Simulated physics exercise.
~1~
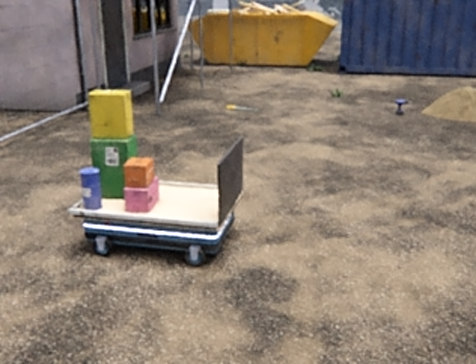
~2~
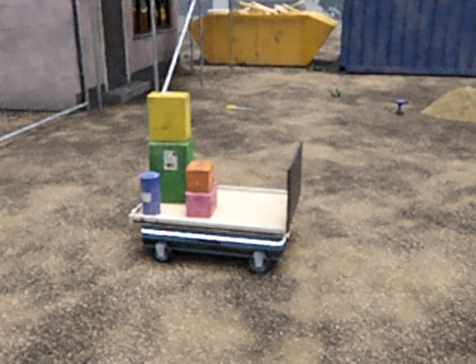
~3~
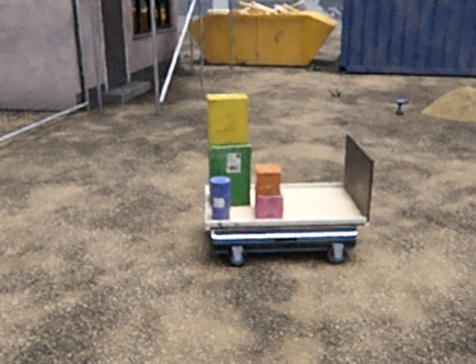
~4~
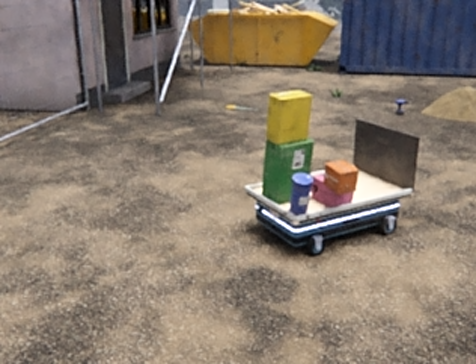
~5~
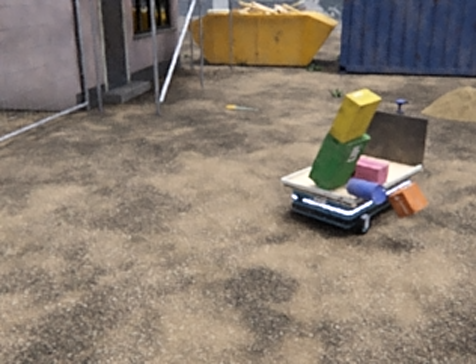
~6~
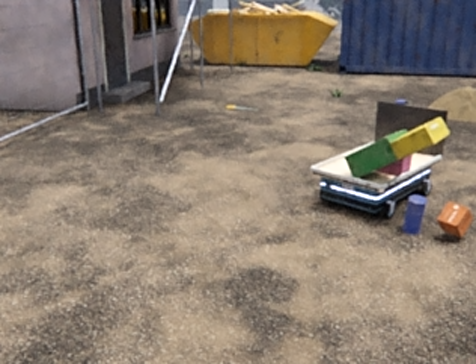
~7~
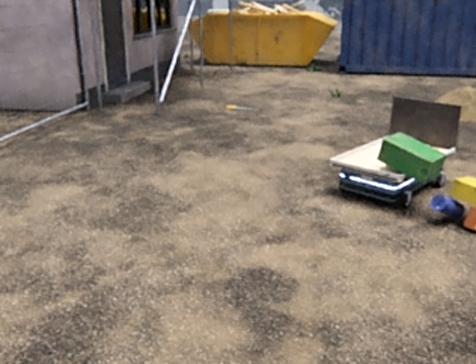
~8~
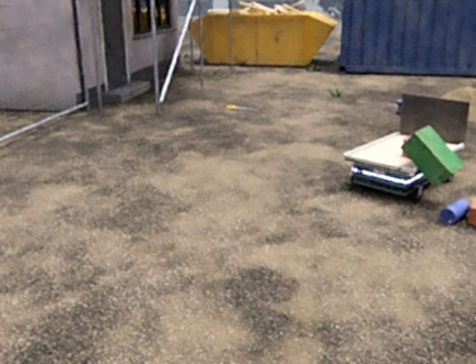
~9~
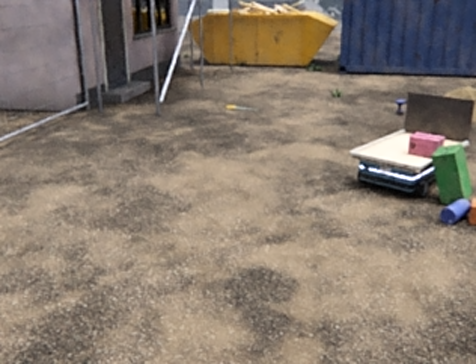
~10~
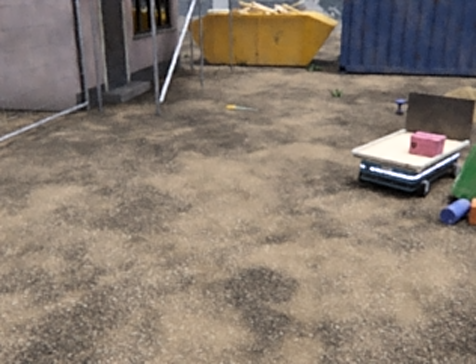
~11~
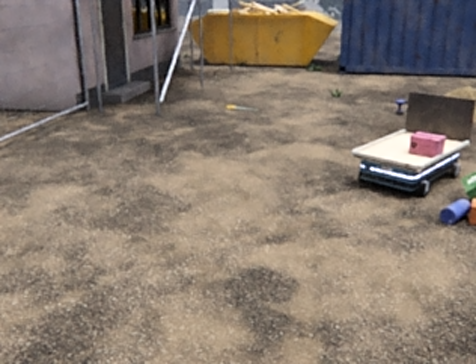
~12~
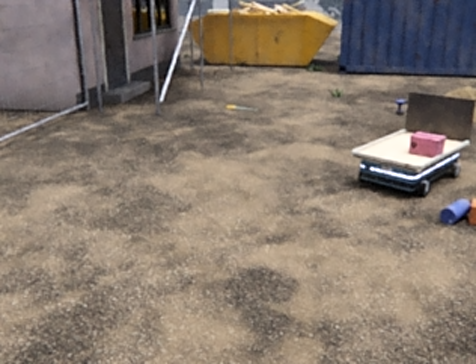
On a gravel yard, a flat cart carrying five colourful blocks rolls right and turns away, and its load tips and slides off the right side, the green box last, until the cart stands still with only the pink box aboard and the blue canister and orange box lying beside it.
